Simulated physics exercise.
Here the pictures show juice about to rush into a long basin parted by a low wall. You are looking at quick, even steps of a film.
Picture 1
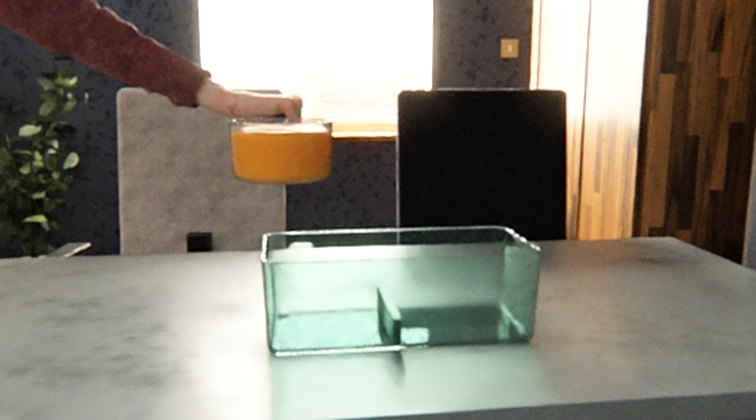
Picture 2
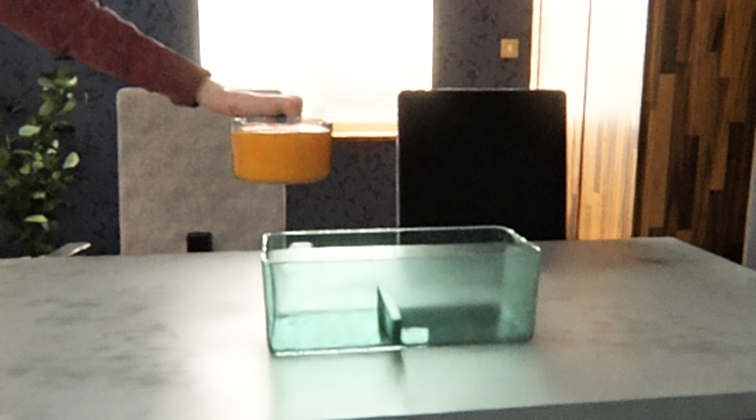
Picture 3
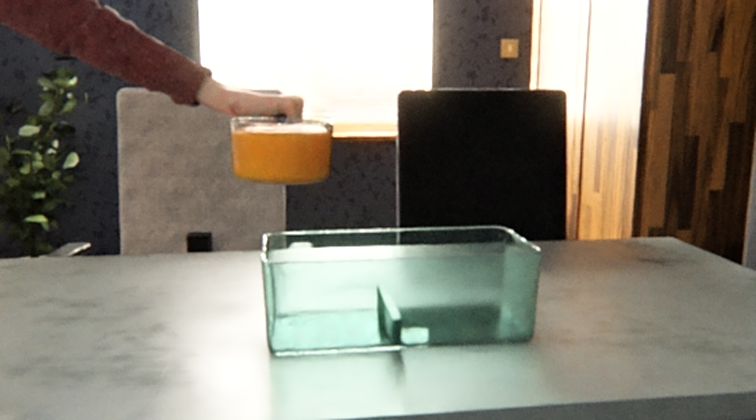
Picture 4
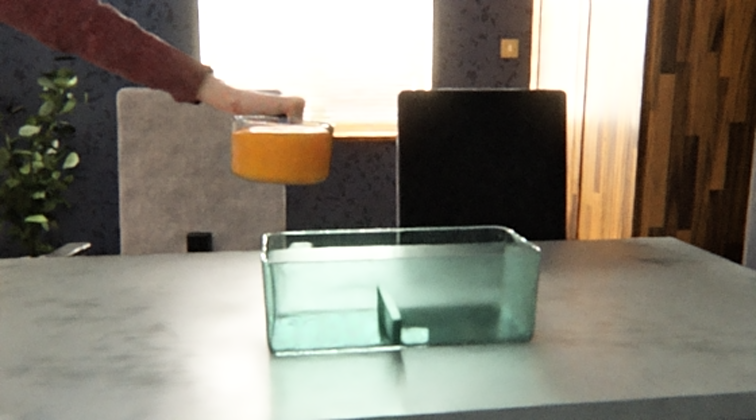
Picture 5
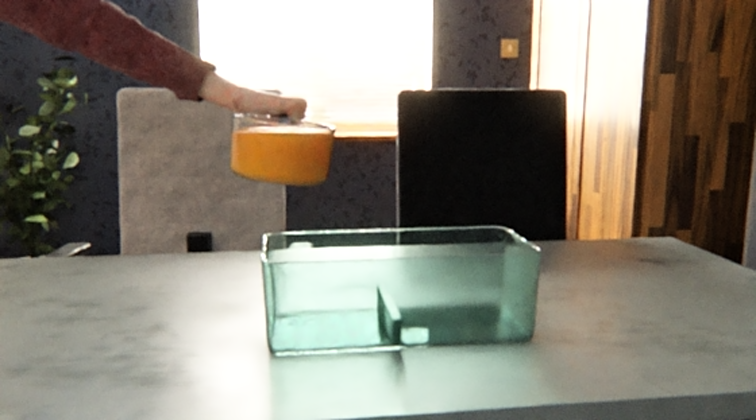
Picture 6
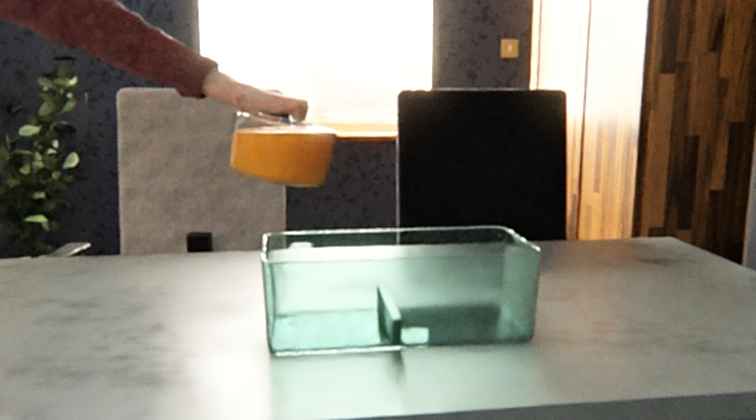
A hand holding a clear container of orange juice above a long greenish glass basin with a low dividing wall keeps it level at first, then gradually tilts it slightly to the right, while the basin stays still on the table.
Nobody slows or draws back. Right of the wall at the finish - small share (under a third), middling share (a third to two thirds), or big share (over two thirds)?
Middling.
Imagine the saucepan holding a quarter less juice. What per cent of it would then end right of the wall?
30 per cent.
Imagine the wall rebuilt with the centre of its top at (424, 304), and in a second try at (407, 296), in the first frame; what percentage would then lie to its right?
Roughly 10 % and then 10 %.
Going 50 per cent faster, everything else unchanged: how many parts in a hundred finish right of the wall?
Close to 40 in a hundred.
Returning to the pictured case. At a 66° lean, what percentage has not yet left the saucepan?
Near 55 in a hundred still remains.
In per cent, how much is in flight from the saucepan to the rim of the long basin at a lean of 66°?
That works out near 30 percent.
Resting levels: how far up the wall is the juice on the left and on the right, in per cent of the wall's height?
The left side ends up close to 40, the right side close to 30.
A moment on, the saucepan is tipped part way and 57 per cent is still to pour, 7 is left of the wall and 7 right of it.
Next, the saucepan is tipped on its side and 10 per cent is still to pour, 33 is left of the wall and 47 right of it.
Then the saucepan is tipped right over and 0 per cent is still to pour, 50 is left of the wall and 48 right of it.
Later the saucepan is tipped right over and 0 per cent is still to pour, 51 is left of the wall and 49 right of it.
At rest 51 per cent lies left of the wall, 49 right of it and 1 outside.
